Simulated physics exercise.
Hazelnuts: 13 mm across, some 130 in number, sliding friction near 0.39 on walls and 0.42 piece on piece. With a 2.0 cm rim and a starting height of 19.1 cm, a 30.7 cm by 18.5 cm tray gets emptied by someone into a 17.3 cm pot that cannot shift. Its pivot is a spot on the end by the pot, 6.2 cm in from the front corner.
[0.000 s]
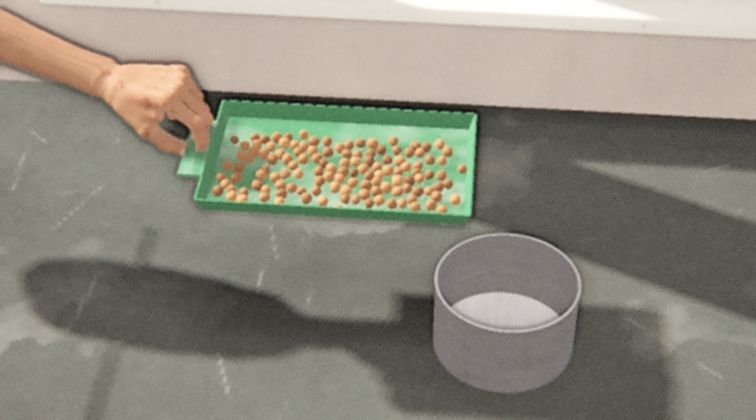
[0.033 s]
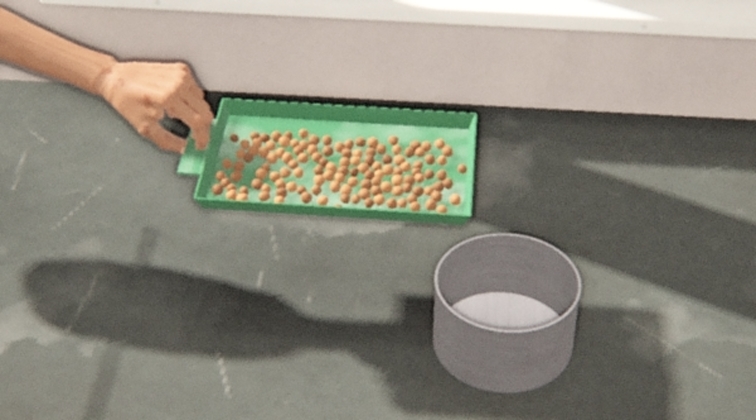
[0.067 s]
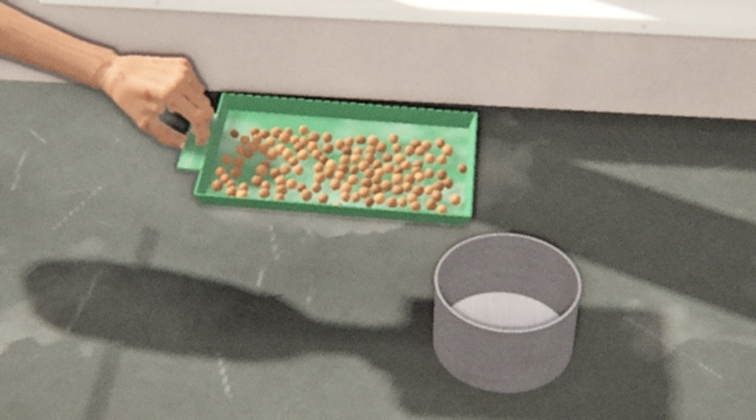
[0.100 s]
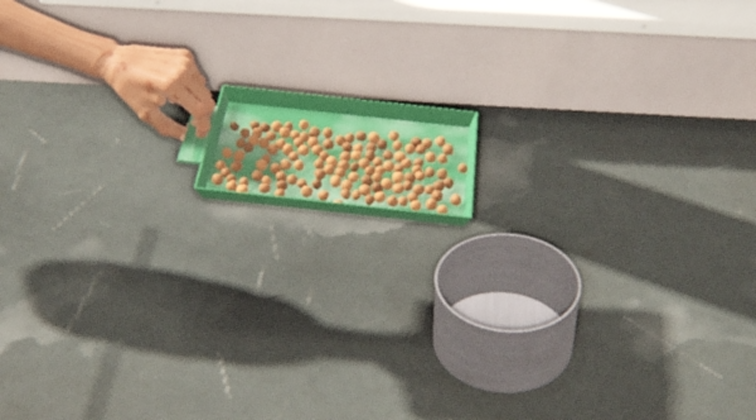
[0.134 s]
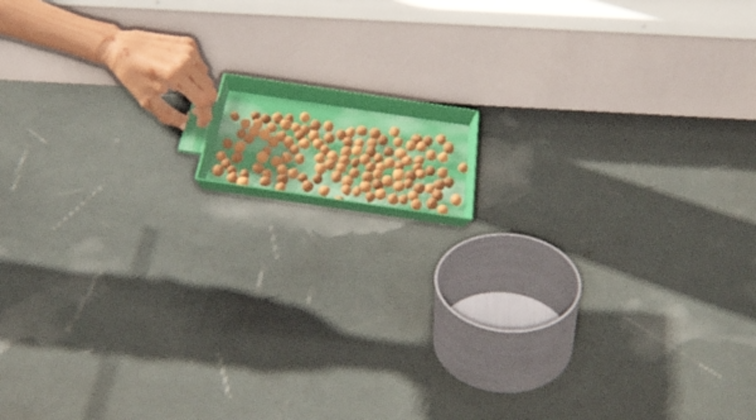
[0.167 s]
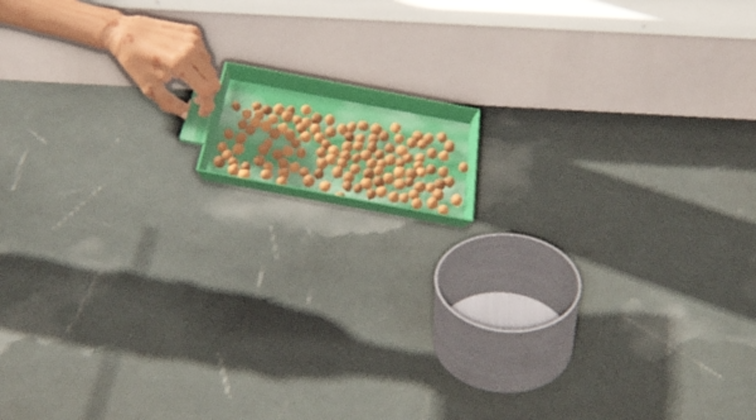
A green tray of small round brown pieces slowly tilts as a hand raises its left end.
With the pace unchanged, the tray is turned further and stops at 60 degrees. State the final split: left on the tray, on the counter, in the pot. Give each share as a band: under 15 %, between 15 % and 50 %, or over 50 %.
In the end tray: Will likely be medium, counter: Will likely be low, pot: Will likely be high.
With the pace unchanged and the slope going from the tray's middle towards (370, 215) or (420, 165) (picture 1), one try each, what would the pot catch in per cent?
The share comes to about 30 in a hundred, then about 15 in a hundred.
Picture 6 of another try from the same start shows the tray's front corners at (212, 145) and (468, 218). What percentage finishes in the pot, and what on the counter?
In the pot: 70 per cent; on the counter: 5 per cent.
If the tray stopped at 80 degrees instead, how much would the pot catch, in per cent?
Near 100 %, then.
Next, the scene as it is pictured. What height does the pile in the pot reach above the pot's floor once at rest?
About 2.5 centimetres.
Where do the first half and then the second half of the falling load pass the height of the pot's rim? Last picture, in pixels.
I'd mark about (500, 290) for the first half, then (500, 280) for the second.
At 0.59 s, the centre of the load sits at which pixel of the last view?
Approximately (430, 166) in the last picture.
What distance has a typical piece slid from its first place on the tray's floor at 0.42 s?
About 4 cm.
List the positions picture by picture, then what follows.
Tray tilt 0 degrees, front corners at (202, 196) and (464, 211); middle of the pieces at (343, 172); pot at (508, 281), in the first picture.
Tray tilt 0 degrees, front corners at (202, 194) and (464, 211); middle of the pieces at (343, 171), in the second picture.
Tray tilt 2 degrees, front corners at (202, 190) and (465, 211); middle of the pieces at (344, 169), in the third picture.
Tray tilt 4 degrees, front corners at (203, 184) and (465, 212), lowest corner right front; middle of the pieces at (344, 166), in the fourth picture.
Tray tilt 7 degrees, front corners at (203, 175) and (466, 214), lowest corner right front; middle of the pieces at (345, 161), in the fifth picture.
Tray tilt 10 degrees, front corners at (205, 167) and (466, 215), lowest corner right front; middle of the pieces at (346, 156); pot at (508, 281). Its pace works out near 95 degrees a second, in the sixth picture.
Then, at 0.42 s, tilt 35 degrees; the tray holds 100 %, the pot 0 %.
After 0.59 s, tilt 52 degrees; the tray holds 100 %, the pot 0 %.
After 0.89 s, tilt 60 degrees; the tray holds 55 %, the pot 30 %.
By 2.1 s all is still; tray 30 %, counter 0 %, pot 70 %.
